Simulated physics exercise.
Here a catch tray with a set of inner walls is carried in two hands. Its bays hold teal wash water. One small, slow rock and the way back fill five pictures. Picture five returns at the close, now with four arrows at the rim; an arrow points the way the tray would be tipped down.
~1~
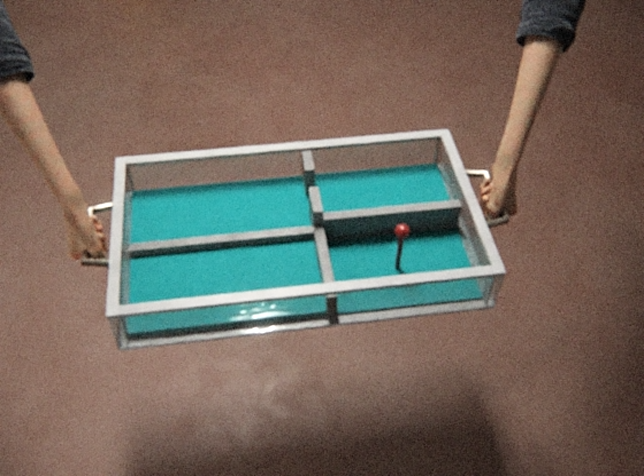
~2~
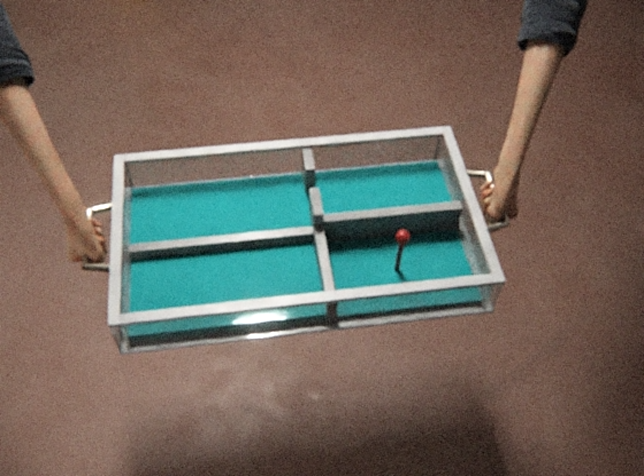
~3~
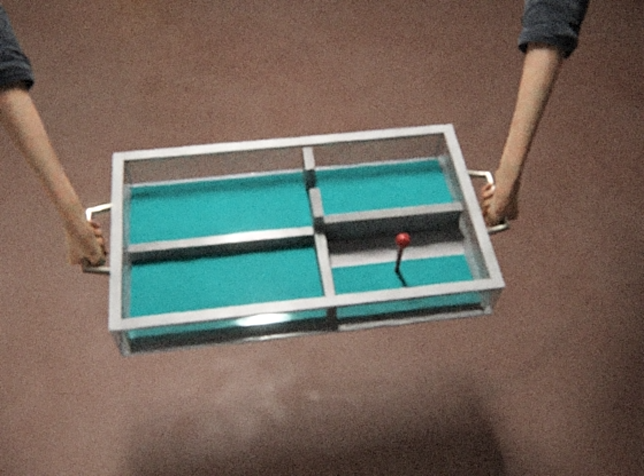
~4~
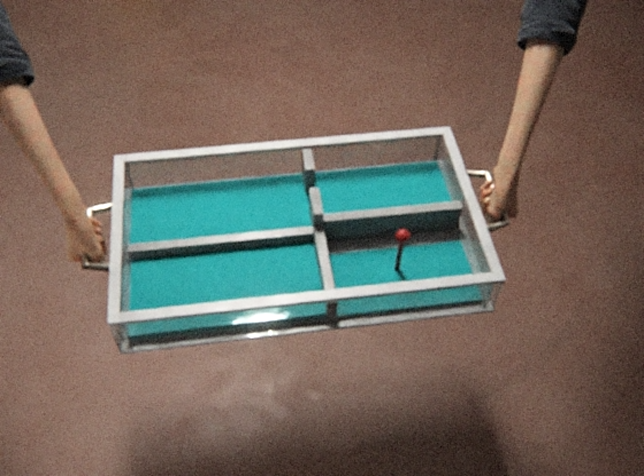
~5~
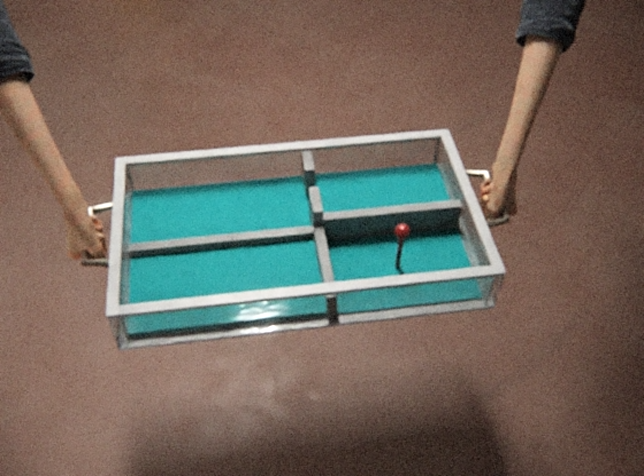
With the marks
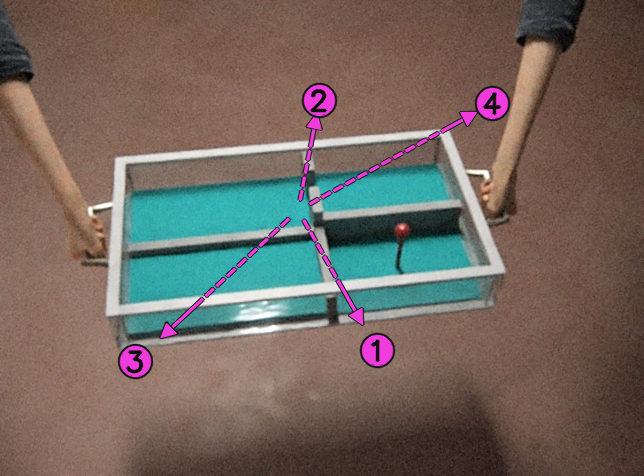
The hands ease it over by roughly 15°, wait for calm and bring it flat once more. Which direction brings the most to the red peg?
I would pick direction 4.
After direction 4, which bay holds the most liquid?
The back left bay.
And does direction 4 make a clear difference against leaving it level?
Yes, it helps clearly.
On the marked copy, 1 ends at (360, 319); 2 ends at (315, 118); 3 ends at (164, 334); 4 ends at (471, 114).
With 1, about 7 % of the liquid ends in the peg's bay; nothing spills.
With 2, about 7 % of the liquid ends in the peg's bay; nothing spills.
With 3, about 7 % of the liquid ends in the peg's bay; nothing spills.
With 4, about 13 % of the liquid ends in the peg's bay; almost none goes over the rim.
